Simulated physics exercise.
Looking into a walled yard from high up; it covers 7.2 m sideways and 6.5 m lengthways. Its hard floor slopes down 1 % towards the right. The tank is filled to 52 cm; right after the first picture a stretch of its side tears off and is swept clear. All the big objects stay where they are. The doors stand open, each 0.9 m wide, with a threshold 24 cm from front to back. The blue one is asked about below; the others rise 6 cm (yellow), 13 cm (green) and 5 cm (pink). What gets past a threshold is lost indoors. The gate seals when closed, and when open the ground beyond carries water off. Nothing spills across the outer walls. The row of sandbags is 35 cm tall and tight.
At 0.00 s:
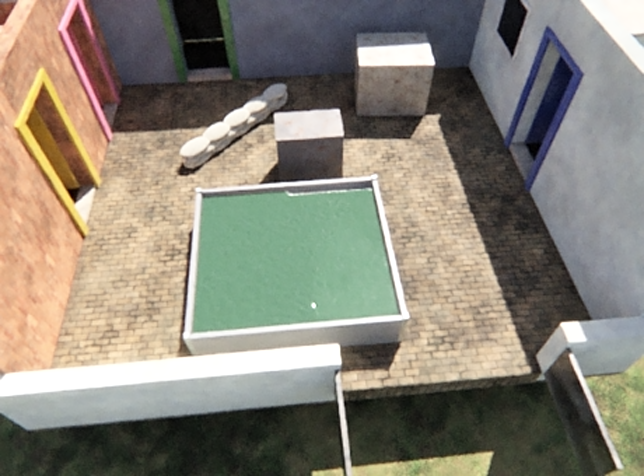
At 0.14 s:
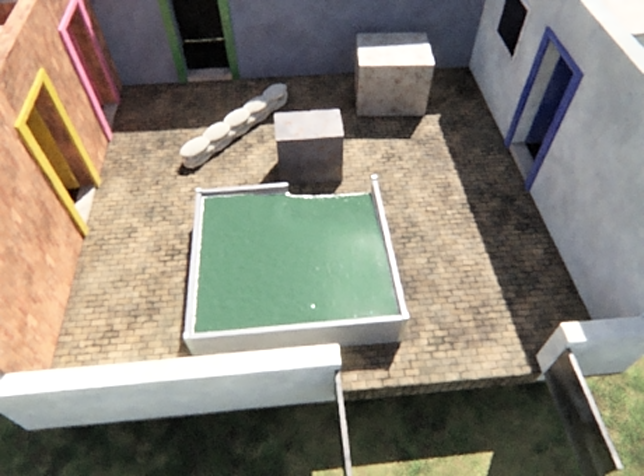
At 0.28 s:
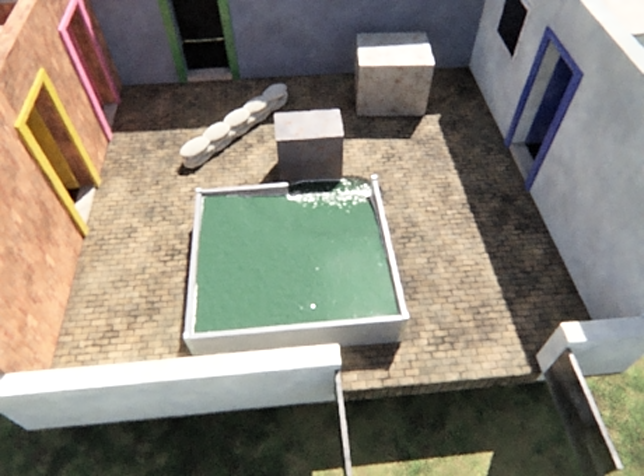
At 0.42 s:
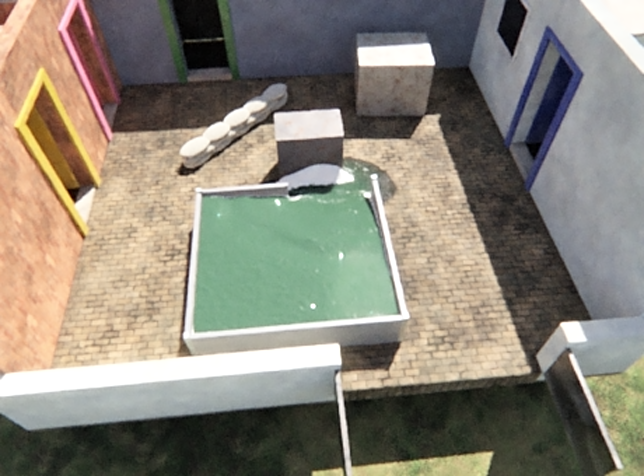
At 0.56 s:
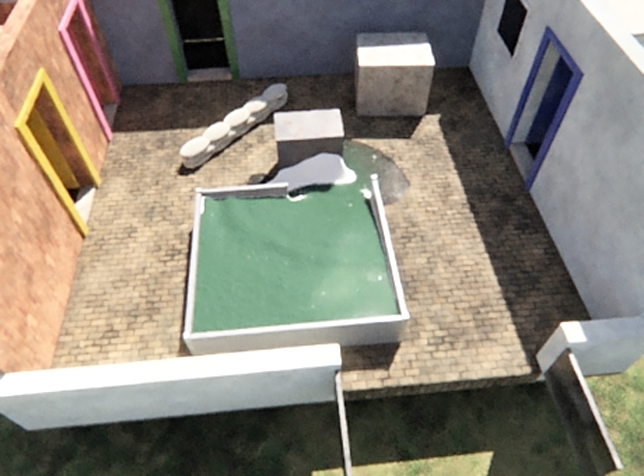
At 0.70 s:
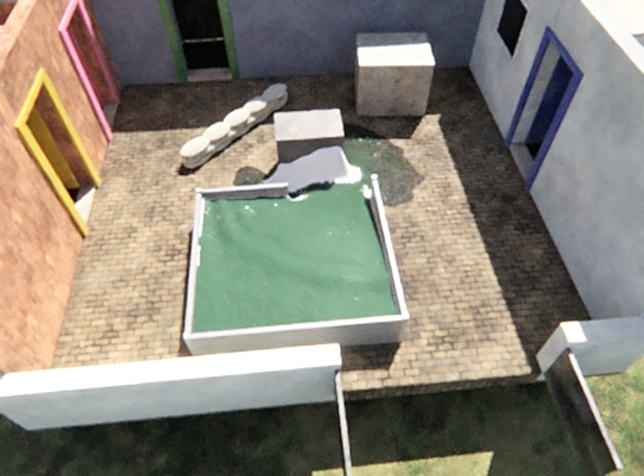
A square, white-walled tank of green water dominates a brick-paved walled yard, seen from high up by a camera that stays still. A grey block stands just behind it, with a larger pale block and a lumpy whitish log farther back, yellow and pink doorways left, green behind and blue right. Part of the tank's far side gives way, and water pours through with white foam, spreading around the grey block.
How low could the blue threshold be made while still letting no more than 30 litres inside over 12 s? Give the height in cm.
Close to 11 cm is just enough.
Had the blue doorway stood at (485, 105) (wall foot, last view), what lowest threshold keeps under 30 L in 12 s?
About 16 cm.
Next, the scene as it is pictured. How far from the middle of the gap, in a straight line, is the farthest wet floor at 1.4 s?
Some 3.6 m out.
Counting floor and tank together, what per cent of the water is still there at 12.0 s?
Roughly 90 in a hundred.
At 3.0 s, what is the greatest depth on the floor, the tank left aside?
About 32 cm.
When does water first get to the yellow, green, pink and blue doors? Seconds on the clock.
Yellow 2.0 s, green 4.0 s, pink 3.0 s, blue 1.8 s.
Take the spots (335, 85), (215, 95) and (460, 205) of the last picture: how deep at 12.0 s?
About 6, 8 and 3 cm.
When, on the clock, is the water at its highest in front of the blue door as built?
Around 2.2 s.
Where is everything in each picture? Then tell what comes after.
The first frame shows still water, 52 cm deep, in the tank at (292, 251); the blue door at (536, 120) is dry.
In the second frame, water pours out on the far side and has run 0.2 m, to a hidden place; about 5 cm deep outside, 52 cm at the back.
In the third frame, water pours out on the far side and has run 0.6 m, to a hidden place; about 10 cm deep outside, 52 cm at the back.
In the fourth frame, water pours out on the far side and has run 1.1 m, to a hidden place; about 10 cm deep outside, 52 cm at the back.
In the fifth frame, the front is at (348, 143), 1.6 m from the gap on the far side; 1.7 m2 of floor is wet, 52 cm left at the back.
In the sixth frame, the gap is on the far side, the front 2.0 m out at a hidden place; the back of the tank holds 52 cm; 2.1 m in a straight line remain to the blue door at (536, 120).
After 1.4 s water covers 20 % of the floor, deepest (46 cm) near (324, 188); it has not reached the blue door.
After 3.0 s water covers 45 % of the floor, deepest (32 cm) near (313, 189); 16 cm at the blue door, 3 litres in over its 14 cm threshold.
After 12.0 s water covers 95 % of the floor, deepest (12 cm) near (313, 189); 8 cm at the blue door, 7 litres in over its 14 cm threshold.
At the blue door as built, the water arrived by 1.9 s and peaked near 17 cm at 2.2 s.
Run again over the same 12 s with other heights there, 61 litres in over 9 cm, 19 litres over 12 cm. The limit of 30 litres is kept from about 11 cm up.
